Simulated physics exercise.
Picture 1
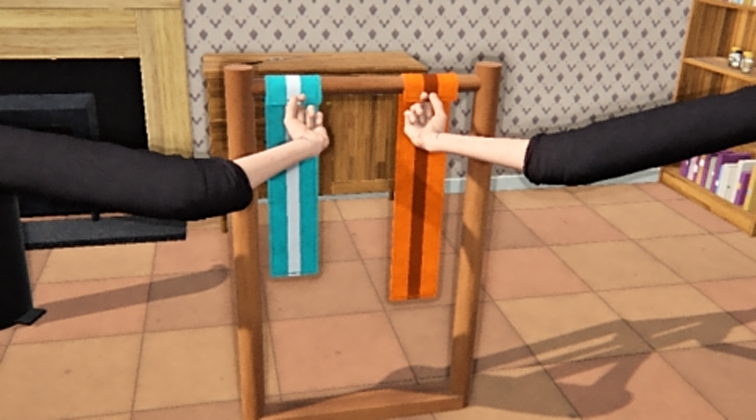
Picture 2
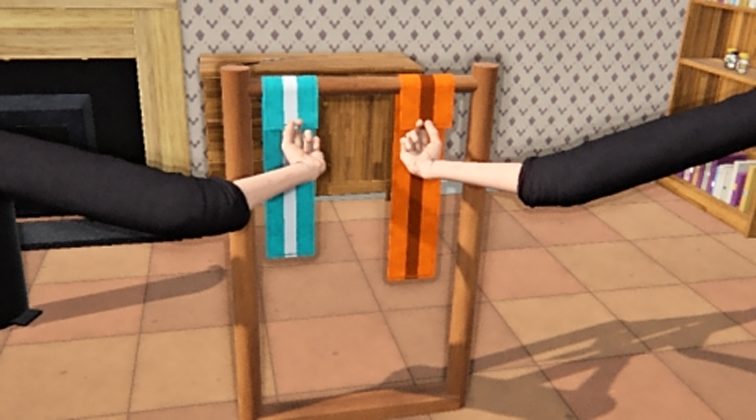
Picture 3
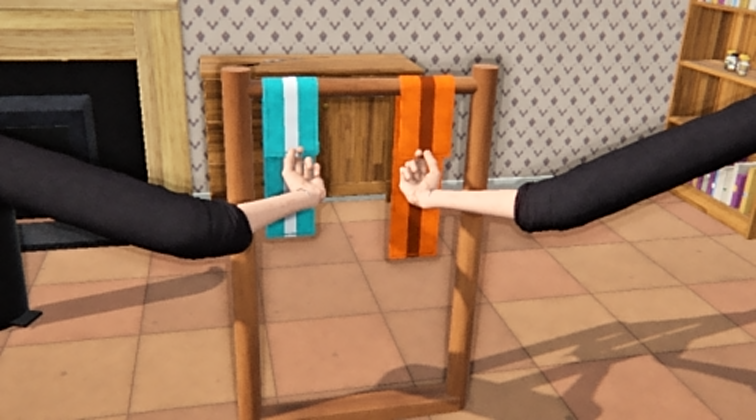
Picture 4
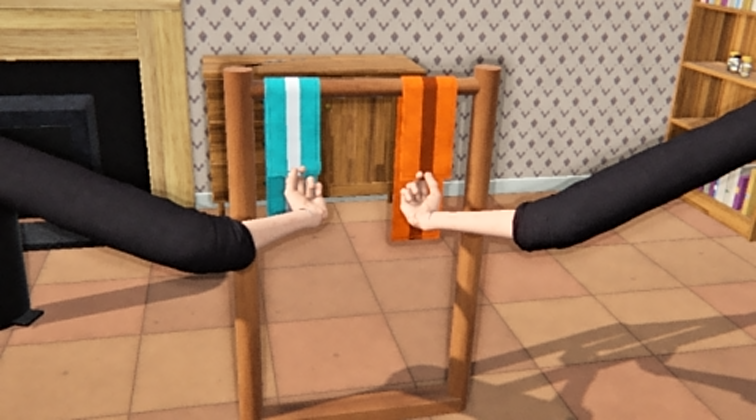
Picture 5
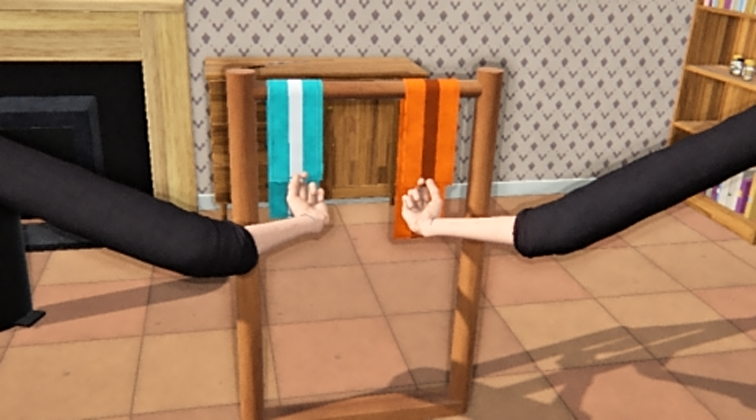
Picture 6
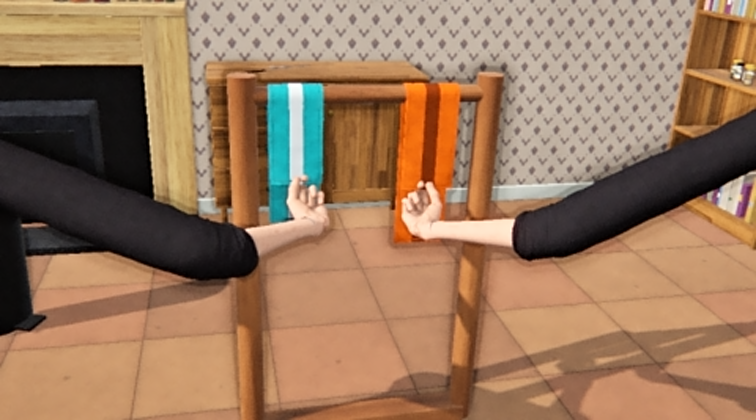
The clip opens on a turquoise cloth and an orange cloth draped over a wooden rail, a hand at the short front end of each. The two hands draw the front ends down together while the longer back ends rise, then the movement slows to almost nothing, with both cloths still over the rail.
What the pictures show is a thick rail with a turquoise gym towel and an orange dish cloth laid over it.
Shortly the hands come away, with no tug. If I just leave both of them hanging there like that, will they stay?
As I see it, the turquoise gym towel will hold up there, the orange dish cloth will hold up there.
Then, 0.84 s later than the last view, gym towel at rest on the rail; dish cloth at rest on the rail.
Finally, gym towel at rest on the rail; dish cloth at rest on the rail. The turquoise gym towel keeps its place and the orange dish cloth stays on.
